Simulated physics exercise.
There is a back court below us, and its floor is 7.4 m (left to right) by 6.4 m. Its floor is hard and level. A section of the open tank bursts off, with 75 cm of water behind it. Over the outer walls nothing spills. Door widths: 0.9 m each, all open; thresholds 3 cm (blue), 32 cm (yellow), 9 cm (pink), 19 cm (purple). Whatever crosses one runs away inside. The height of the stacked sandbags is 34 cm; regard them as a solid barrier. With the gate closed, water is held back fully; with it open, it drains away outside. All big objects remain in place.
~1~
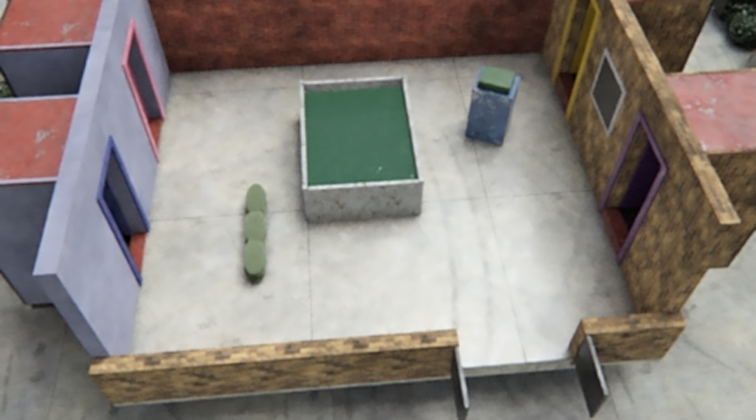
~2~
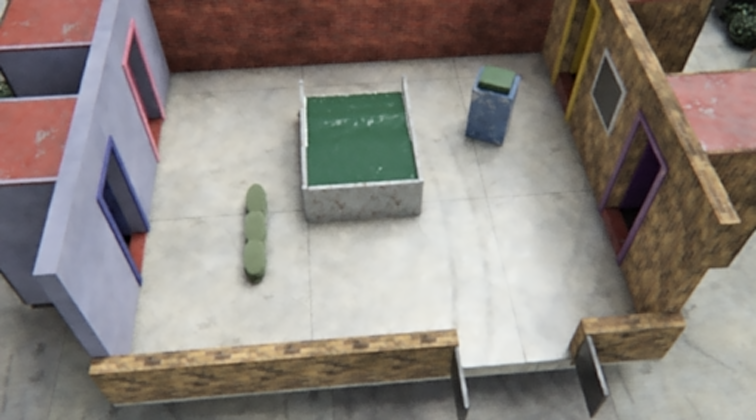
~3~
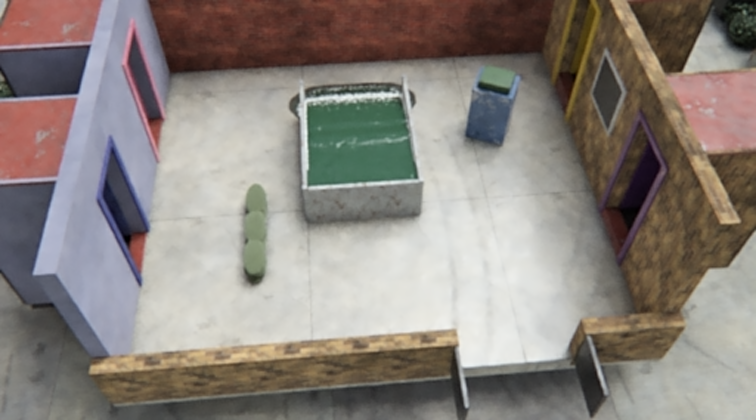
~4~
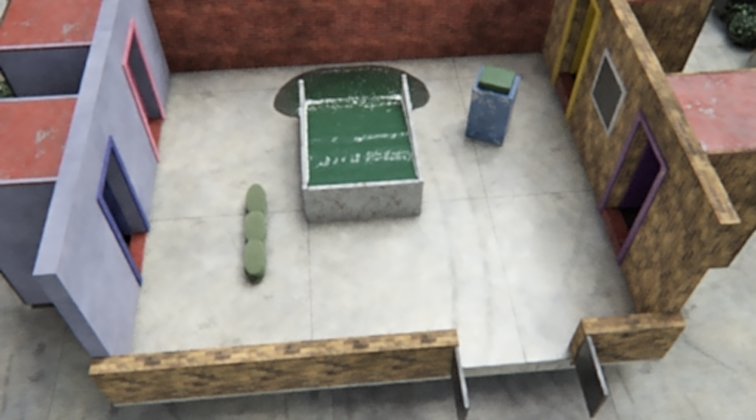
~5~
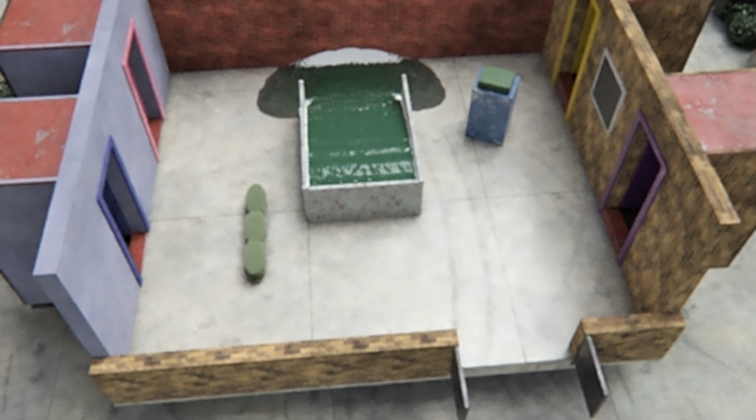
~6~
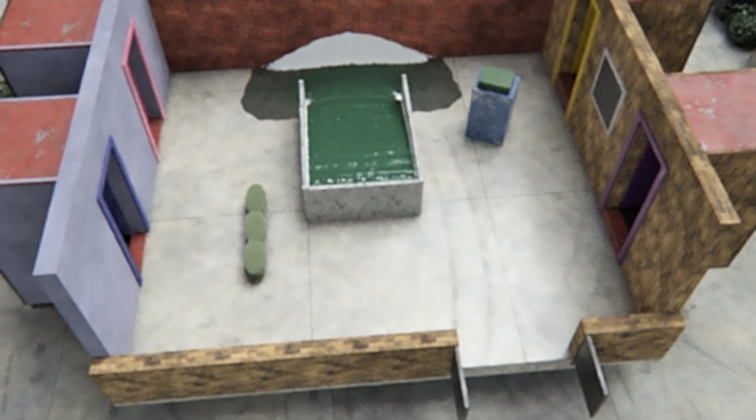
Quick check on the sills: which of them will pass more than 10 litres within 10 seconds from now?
Sill check: Blue door passes more; yellow door passes less or equal; pink door passes more; purple door passes less or equal.
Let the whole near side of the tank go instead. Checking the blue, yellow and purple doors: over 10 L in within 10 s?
Then: Blue beyond it, yellow short of it, purple short of it.
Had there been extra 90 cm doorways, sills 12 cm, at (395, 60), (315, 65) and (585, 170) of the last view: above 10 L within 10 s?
Taking them in order, the first gets enough, the second enough and the third too little.
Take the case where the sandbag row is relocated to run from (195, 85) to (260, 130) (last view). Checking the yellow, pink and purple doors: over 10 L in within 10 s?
Moved that way: Yellow holds, pink holds, purple holds.
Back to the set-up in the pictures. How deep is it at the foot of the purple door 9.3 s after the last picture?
Depth: Approx. 3.0 cm.
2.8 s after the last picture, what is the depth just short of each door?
In centimetres, the blue door has 5, the yellow door 23, the pink door 17 and the purple door 4.
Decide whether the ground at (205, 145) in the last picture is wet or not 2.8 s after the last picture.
It is wet.
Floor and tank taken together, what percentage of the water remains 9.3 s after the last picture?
About 86 per cent.
Then, 0.7 s after the last picture water covers 15 % of the floor and is deepest (53 cm) near (346, 66); blue door not reached, yellow door not reached, pink door not reached, purple door not reached.
Then, 1.5 s after the last picture water covers 25 % of the floor and is deepest (42 cm) near (346, 66); blue door not reached, yellow door 19 cm at the sill, 0 L in, pink door 11 cm at the sill, 0 L in, purple door not reached.
Then, 2.8 s after the last picture water covers 45 % of the floor and is deepest (30 cm) near (179, 82); blue door 5 cm at the sill, 0 L in, yellow door 23 cm at the sill, 0 L in, pink door 17 cm at the sill, 33 L in, purple door 4 cm at the sill, 0 L in.
Then, 5.3 s after the last picture water covers 85 % of the floor and is deepest (20 cm) near (128, 379); blue door 5 cm at the sill, 6 L in, yellow door 12 cm at the sill, 0 L in, pink door 11 cm at the sill, 68 L in, purple door 4 cm at the sill, 0 L in.
Then, 9.3 s after the last picture water covers 95 % of the floor and is deepest (11 cm) near (405, 224); blue door 8 cm at the sill, 33 L in, yellow door 6 cm at the sill, 0 L in, pink door 5 cm at the sill, 70 L in, purple door 3 cm at the sill, 0 L in.
